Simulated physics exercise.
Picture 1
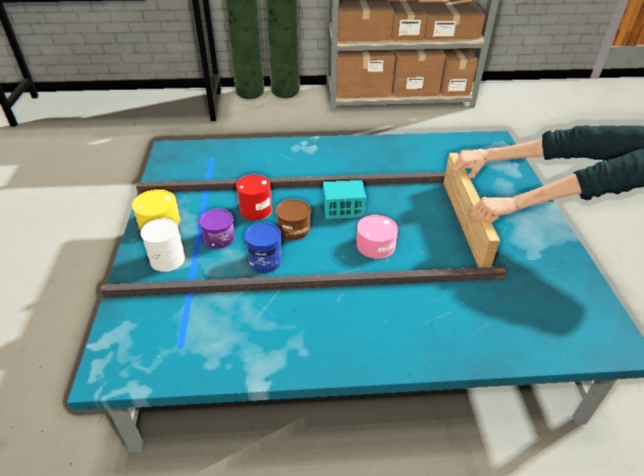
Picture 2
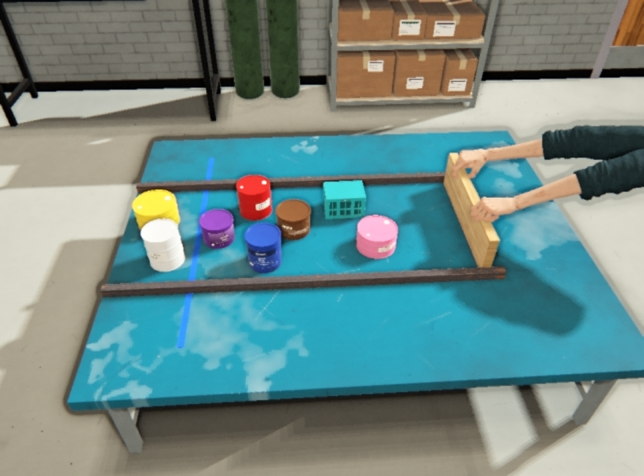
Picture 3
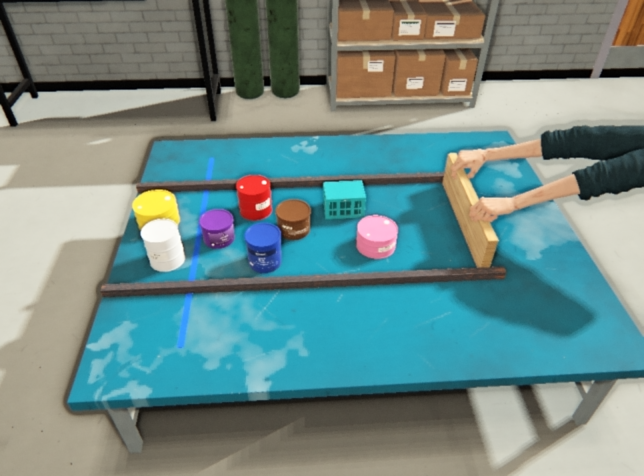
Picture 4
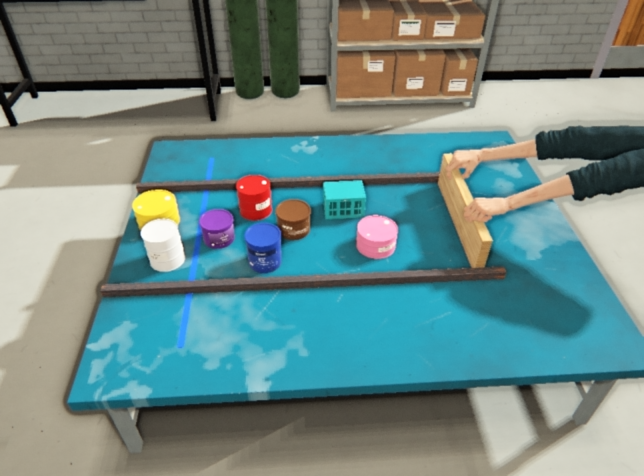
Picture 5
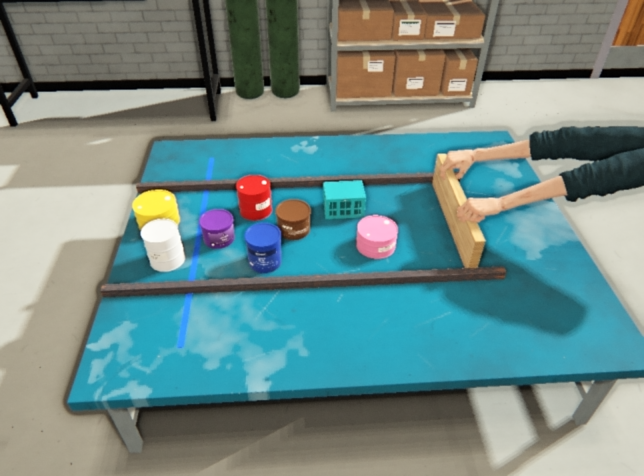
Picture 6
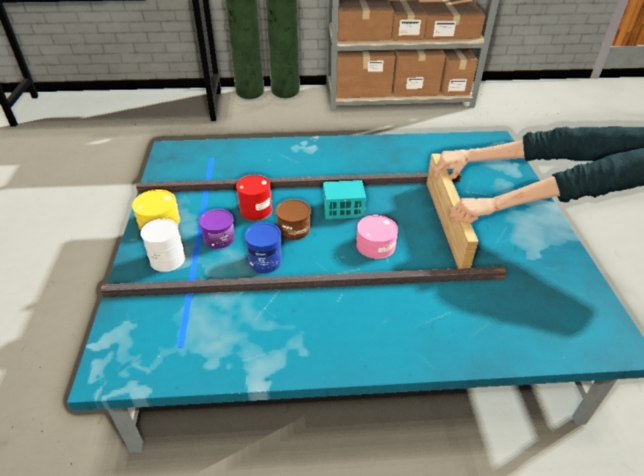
Two hands held a wooden plank upright across two dark rails on a blue table, then slid it slightly left toward the colorful containers and a teal basket, which all stayed still.
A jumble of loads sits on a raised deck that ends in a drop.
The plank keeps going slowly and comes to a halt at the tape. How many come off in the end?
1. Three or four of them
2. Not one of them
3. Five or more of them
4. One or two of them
One or two of them.
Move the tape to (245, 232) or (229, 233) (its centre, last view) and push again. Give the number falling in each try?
Down on the ground: 0 and 0.
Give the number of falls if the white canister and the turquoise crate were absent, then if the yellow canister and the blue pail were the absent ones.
The first removal gives 0, the second gives 0.
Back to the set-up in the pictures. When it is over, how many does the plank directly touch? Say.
The number is 4.
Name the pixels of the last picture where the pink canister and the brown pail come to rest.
Roughly (176, 241), and the other roughly (183, 216).
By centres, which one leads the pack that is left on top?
That's the red canister.
Early on, none off yet; yellow canister at rest near (157, 212); white canister at rest near (164, 245); purple pail at rest near (218, 229).
Finally, the number that fall off is one or two; lost, yellow canister.
